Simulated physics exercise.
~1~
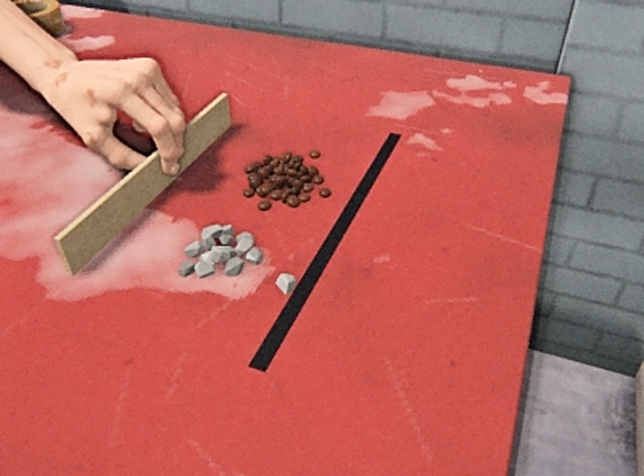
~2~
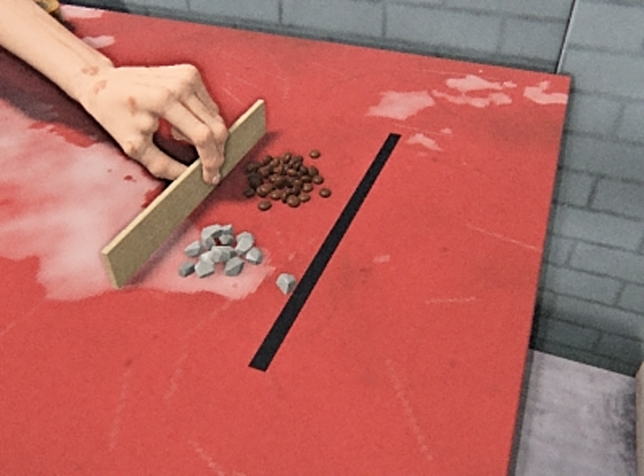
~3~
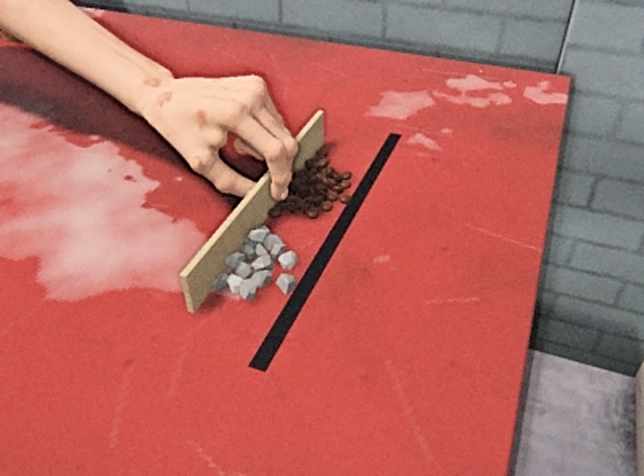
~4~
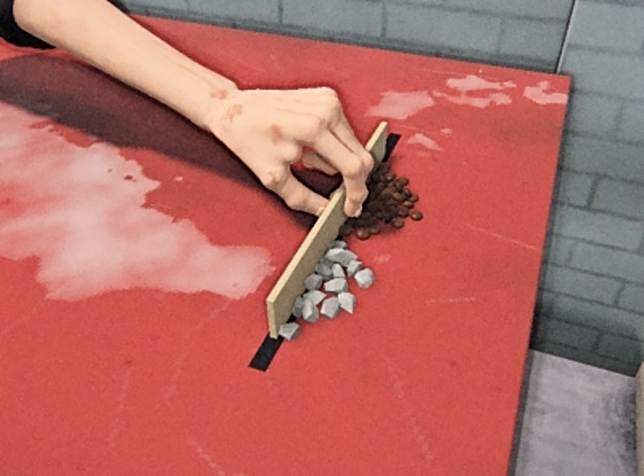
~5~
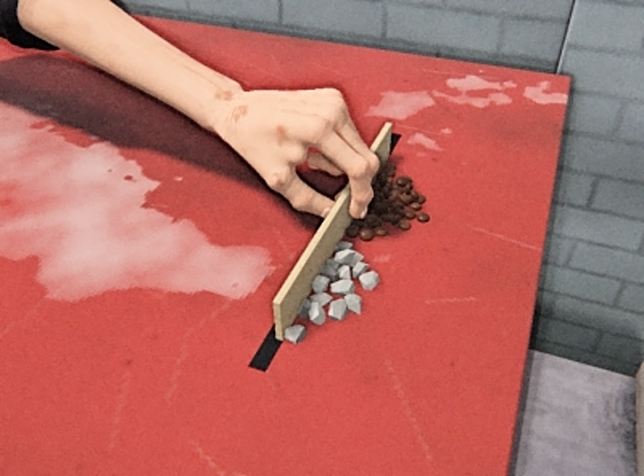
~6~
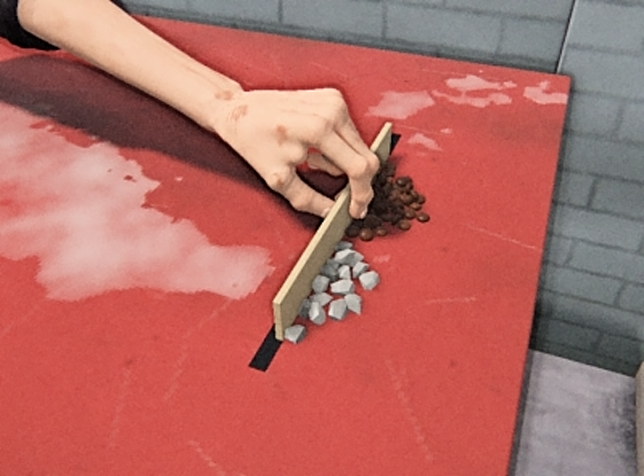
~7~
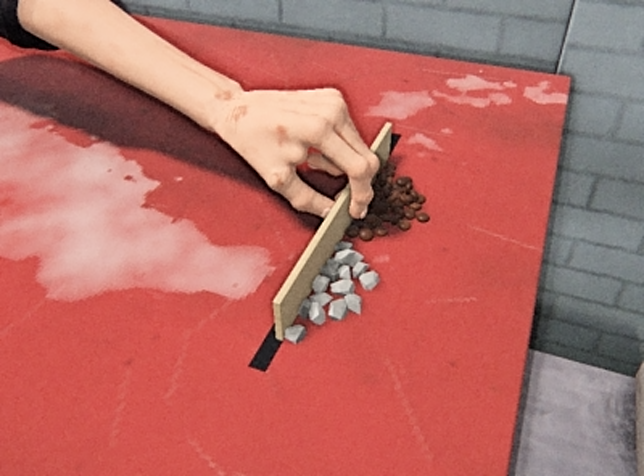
On a red tabletop, a hand pushing a card strip rightward, sweeping grey chips and brown beads across black tape and stopping there.
